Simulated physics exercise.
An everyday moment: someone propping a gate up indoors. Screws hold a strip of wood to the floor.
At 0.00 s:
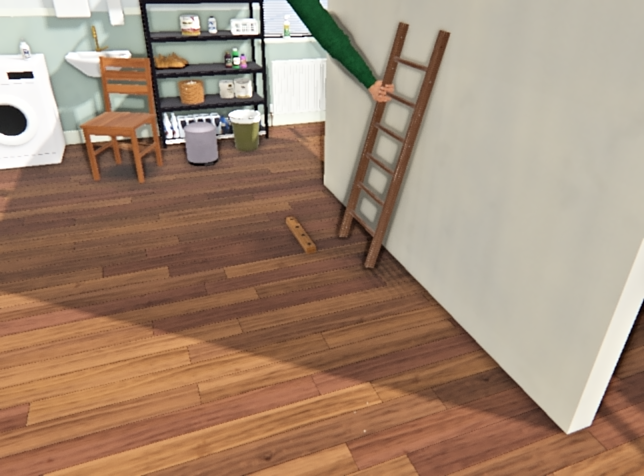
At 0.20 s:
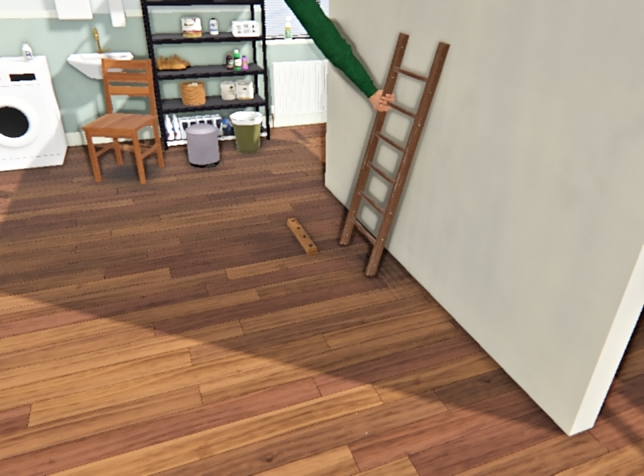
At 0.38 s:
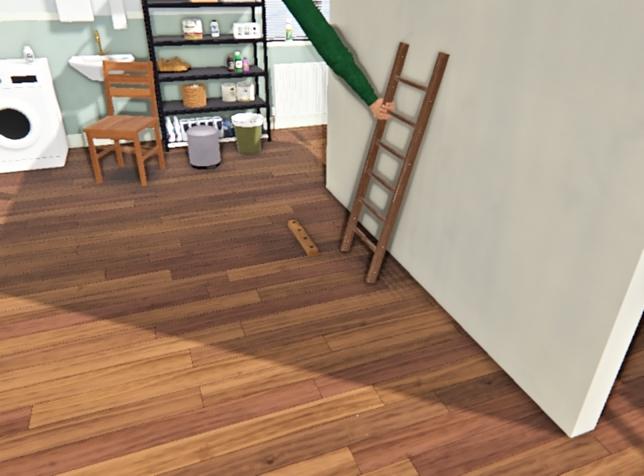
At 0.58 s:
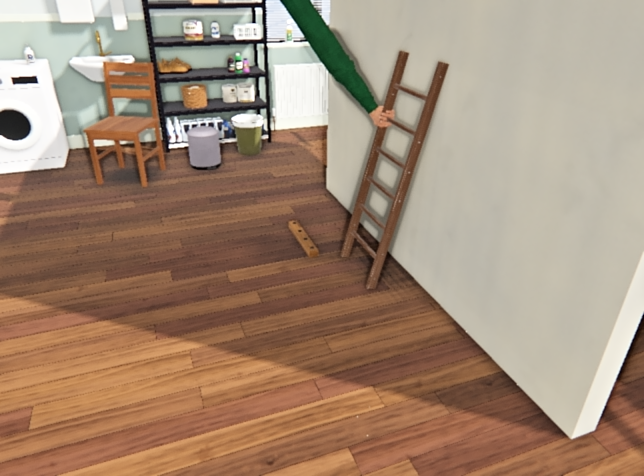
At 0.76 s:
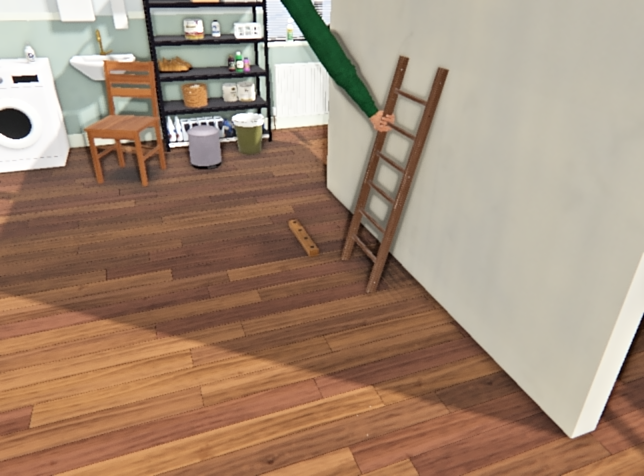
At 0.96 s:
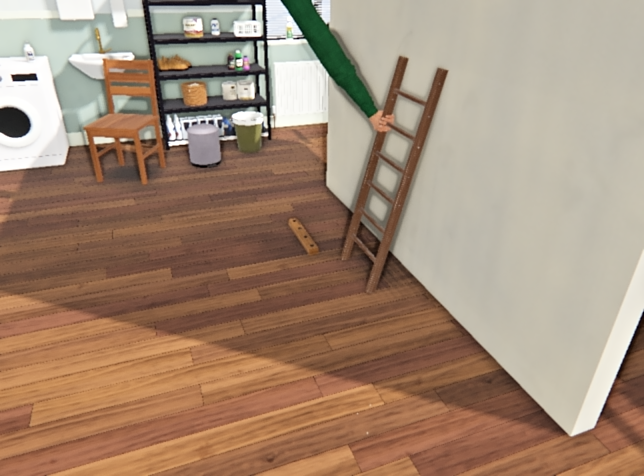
In a laundry room with a wooden floor, a green-sleeved arm lowered a brown wooden frame with crossbars a short way against a pale wall, then held it still near a small wood strip.
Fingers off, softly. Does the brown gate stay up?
As it turns out, the brown gate holds its place.
By 1.28 s, brown gate at rest near (386, 178).
When it is over (2.2 s), the brown gate remains leaning, near (386, 178).
